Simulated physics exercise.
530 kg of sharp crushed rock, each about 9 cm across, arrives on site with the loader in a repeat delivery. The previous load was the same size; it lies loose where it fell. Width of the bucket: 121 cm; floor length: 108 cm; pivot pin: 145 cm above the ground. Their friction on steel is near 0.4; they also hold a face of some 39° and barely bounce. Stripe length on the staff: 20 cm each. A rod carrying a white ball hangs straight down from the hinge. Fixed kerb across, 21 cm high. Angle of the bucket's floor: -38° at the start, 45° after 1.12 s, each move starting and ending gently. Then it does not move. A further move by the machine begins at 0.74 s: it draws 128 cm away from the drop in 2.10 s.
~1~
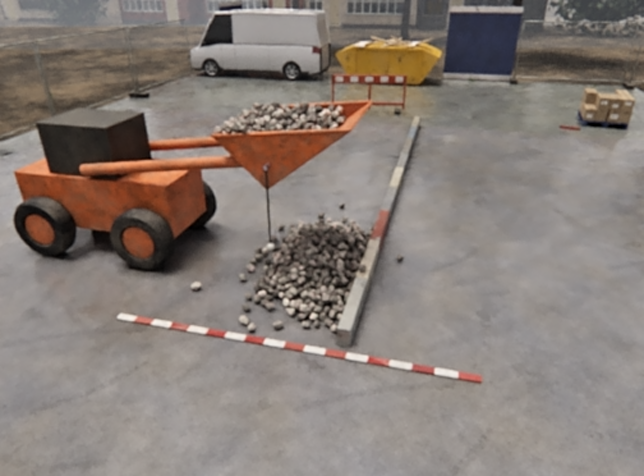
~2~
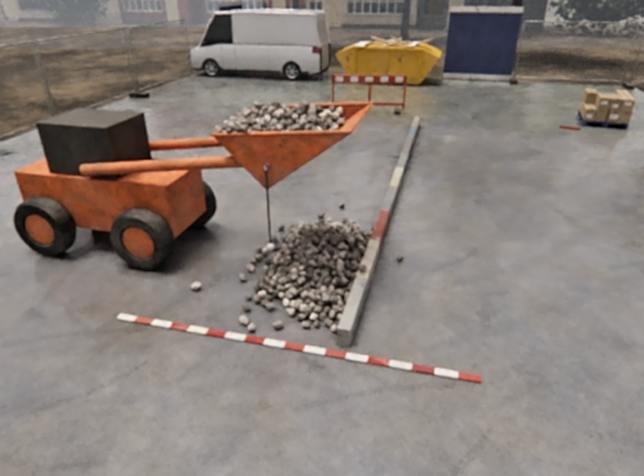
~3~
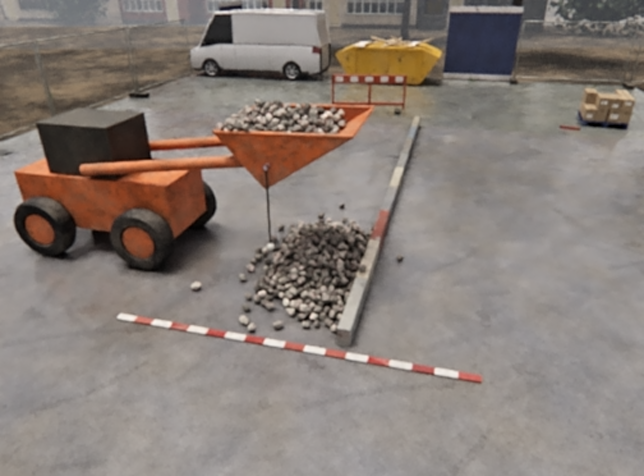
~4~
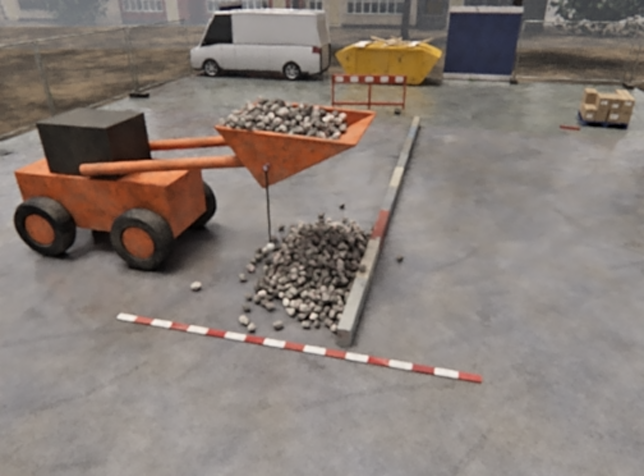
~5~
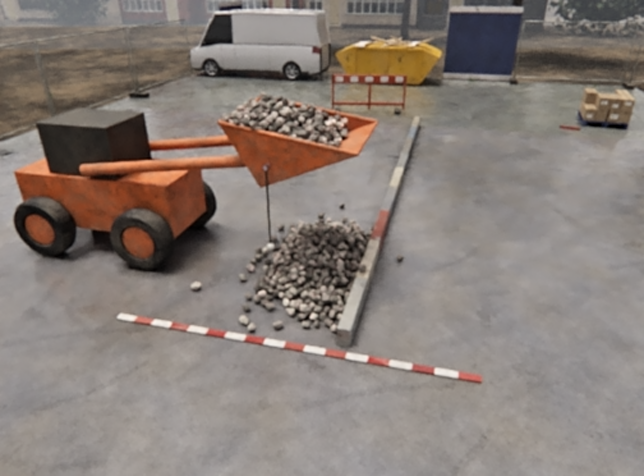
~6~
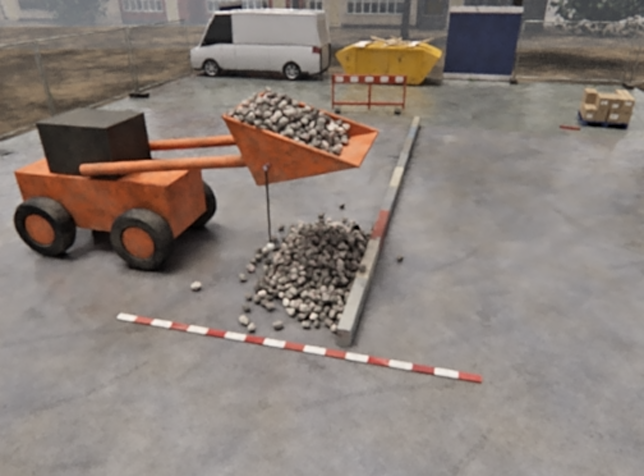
On a paved yard, an orange loader stood still with its raised bucket full of stones above a pile beside a kerb, then slowly tilted the bucket slightly, its right-hand lip lowering a little.
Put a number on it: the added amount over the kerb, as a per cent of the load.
16 percent, roughly.
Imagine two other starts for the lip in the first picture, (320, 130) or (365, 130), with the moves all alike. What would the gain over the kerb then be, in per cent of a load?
5 % and 30 %.
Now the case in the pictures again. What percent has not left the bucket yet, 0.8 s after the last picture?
That works out to about 50 %.
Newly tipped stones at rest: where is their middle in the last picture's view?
Middle: Approx. (341, 251) px.
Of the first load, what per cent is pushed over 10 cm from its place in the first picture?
I'd say roughly 0 per cent of them.
Then, 0.5 s after the last picture the floor is at 32°; in per cent of one load, 100 in the bucket, 100 on this side of the kerb; the foremost stones are at (363, 269).
Then, 0.8 s after the last picture the floor is at 45°; in per cent of one load, 52 in the bucket, 148 on this side of the kerb; the foremost stones are at (369, 251).
Then, 2.9 s after the last picture the floor is at 45°; in per cent of one load, 0 in the bucket, 184 on this side of the kerb, 16 over the kerb; the foremost stones are at (467, 279).
Then, 5.7 s after the last picture the floor is at 45°; in per cent of one load, 0 in the bucket, 184 on this side of the kerb, 16 over the kerb; the foremost stones are at (467, 279). Net gain over the kerb, 16.
